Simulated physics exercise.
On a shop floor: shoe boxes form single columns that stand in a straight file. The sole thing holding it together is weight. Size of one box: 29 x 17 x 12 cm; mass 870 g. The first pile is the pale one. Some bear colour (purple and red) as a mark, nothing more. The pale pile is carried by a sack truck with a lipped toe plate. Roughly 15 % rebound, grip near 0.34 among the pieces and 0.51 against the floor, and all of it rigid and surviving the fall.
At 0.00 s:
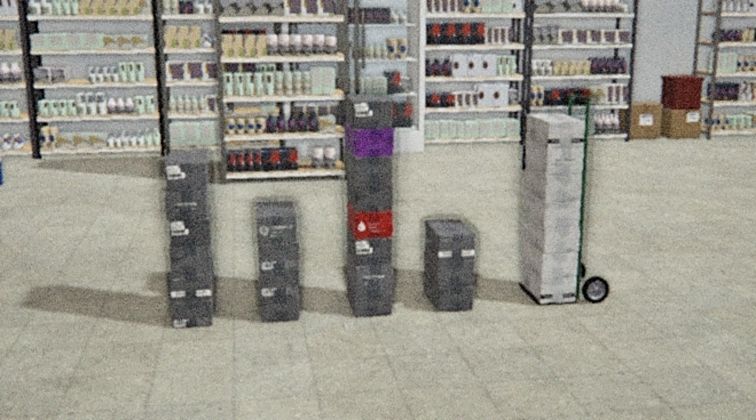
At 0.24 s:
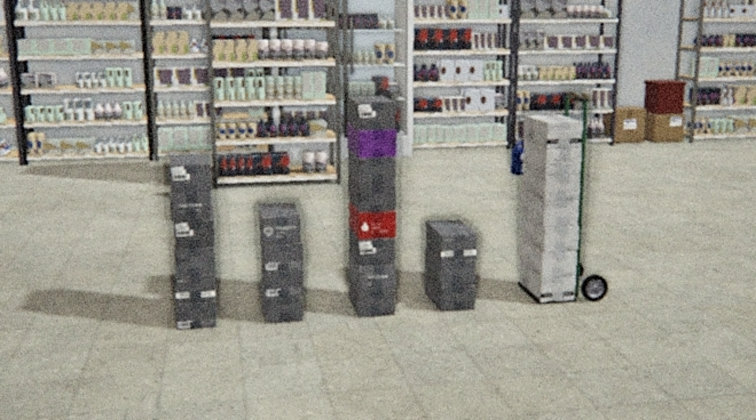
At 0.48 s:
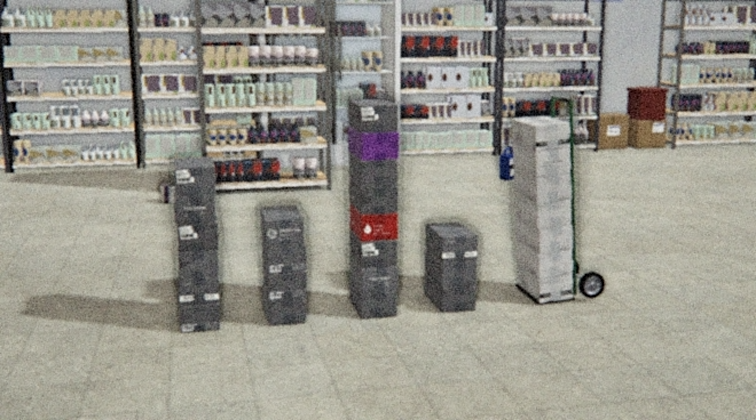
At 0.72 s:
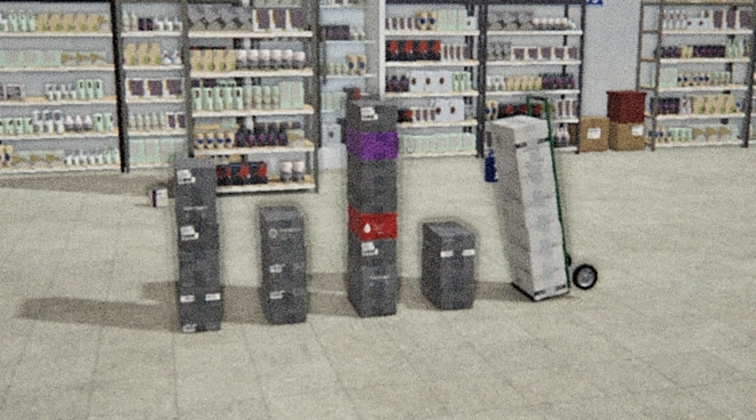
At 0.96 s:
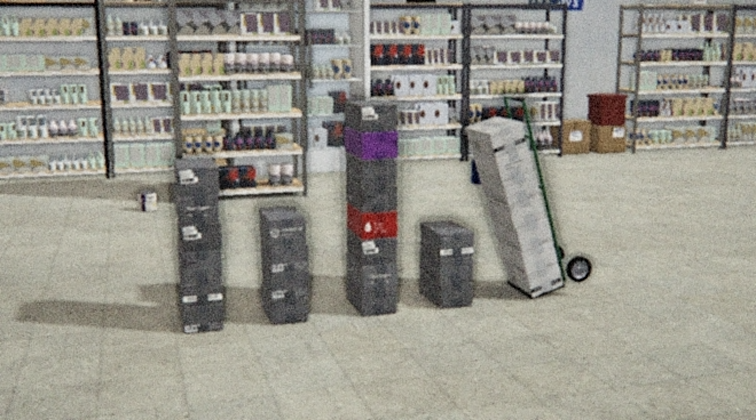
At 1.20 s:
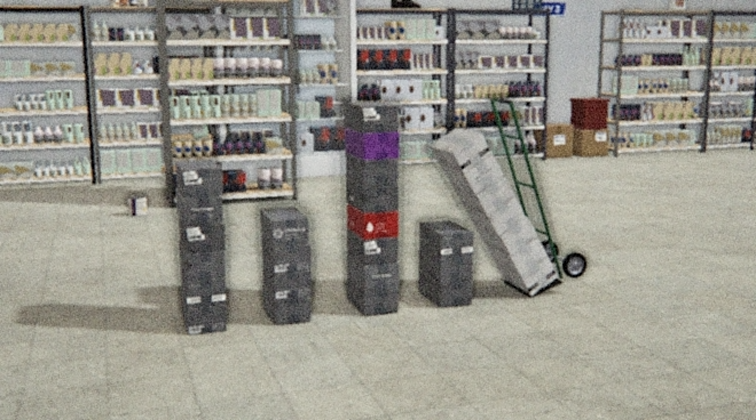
The pale stack of boxes on a green hand truck stood upright at first, then leaned left toward the row of dark stacks, its top finally tilting farther than the truck's frame.
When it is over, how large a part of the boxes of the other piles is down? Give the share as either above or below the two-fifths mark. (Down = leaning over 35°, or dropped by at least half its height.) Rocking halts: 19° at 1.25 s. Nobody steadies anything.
The share is below the two-fifths mark.
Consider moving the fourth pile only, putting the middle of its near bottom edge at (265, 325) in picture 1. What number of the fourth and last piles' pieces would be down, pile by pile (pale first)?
That gives fourth 0 and last 0.
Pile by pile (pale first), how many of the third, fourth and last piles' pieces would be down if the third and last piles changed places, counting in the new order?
Down per pile: Third 5, fourth 0, last 0.
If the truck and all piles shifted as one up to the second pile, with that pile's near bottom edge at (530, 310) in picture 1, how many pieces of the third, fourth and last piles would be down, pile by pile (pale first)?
After that shift, the third pile would have 0 down, the fourth 0 and the last 0.
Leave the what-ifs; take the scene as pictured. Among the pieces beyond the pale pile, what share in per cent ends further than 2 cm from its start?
35 %.
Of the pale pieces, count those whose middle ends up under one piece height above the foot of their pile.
For the pale pieces, I get 2.
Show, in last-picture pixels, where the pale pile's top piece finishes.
It ends up centred around (403, 224) in the last view.
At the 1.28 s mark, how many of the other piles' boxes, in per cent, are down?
0 per cent at that moment.
Around 1.28 s, 7 of the pale pile down; none of the 21 other boxes down.
Around 1.44 s, 7 of the pale pile down; none of the 21 other boxes down, 2 disturbed.
Around 1.98 s, 7 of the pale pile down; none of the 21 other boxes down, 9 disturbed; purple box displaced 30 mm; red box displaced 33 mm.
Finally (2.9 s), 6 of the pale pile down; none of the 21 other boxes down, 9 disturbed; purple box displaced 31 mm; red box displaced 34 mm. That is 0 per cent. Seen by the last camera, middles, purple box near (365, 143), red box near (365, 220).
